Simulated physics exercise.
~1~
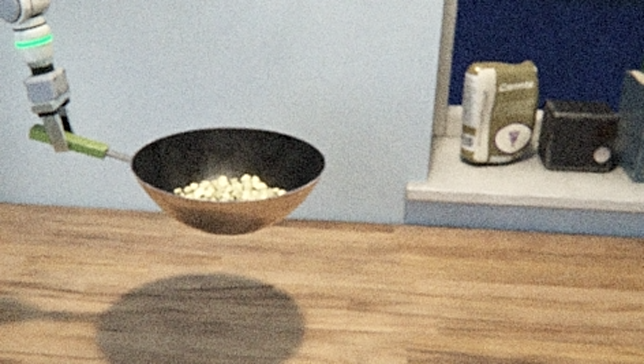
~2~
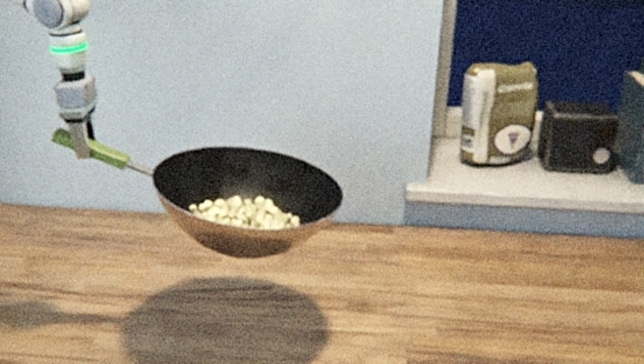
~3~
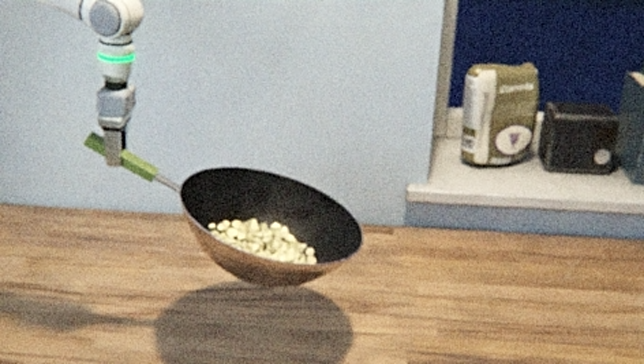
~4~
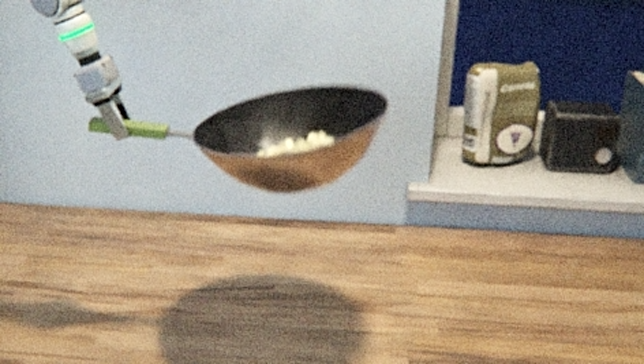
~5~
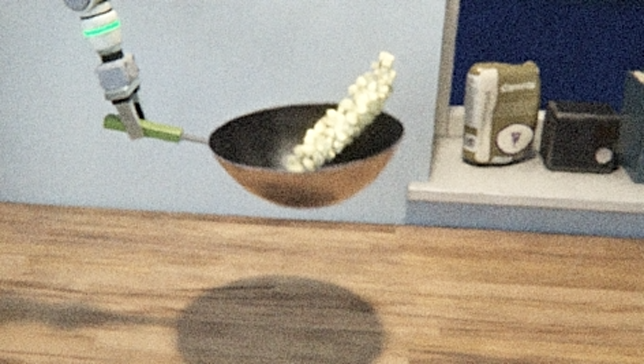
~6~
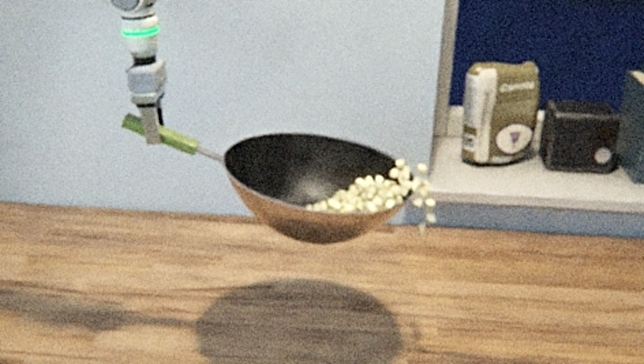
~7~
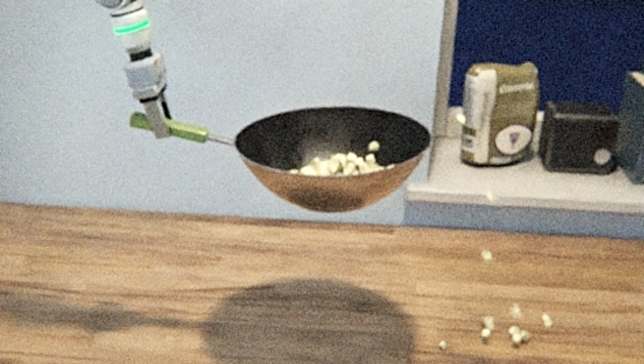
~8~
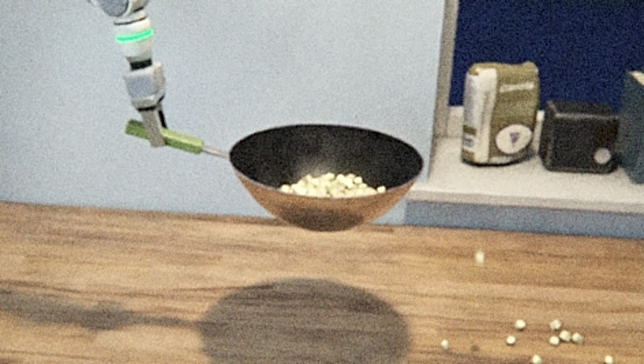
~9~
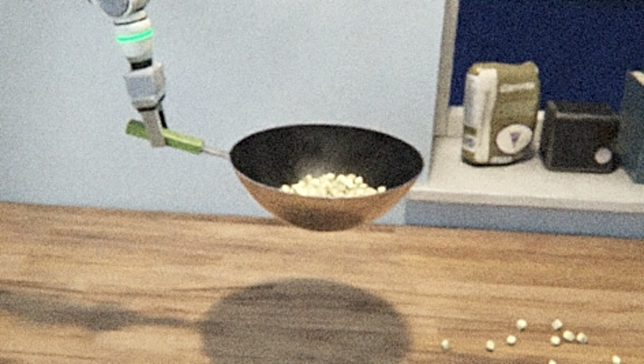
A robot arm holding a wok of small pale pieces by its green handle moved it right, dipped and tilted it, then swung it up and tossed them; most landed back inside, but several spilled over the right side onto the wooden table.
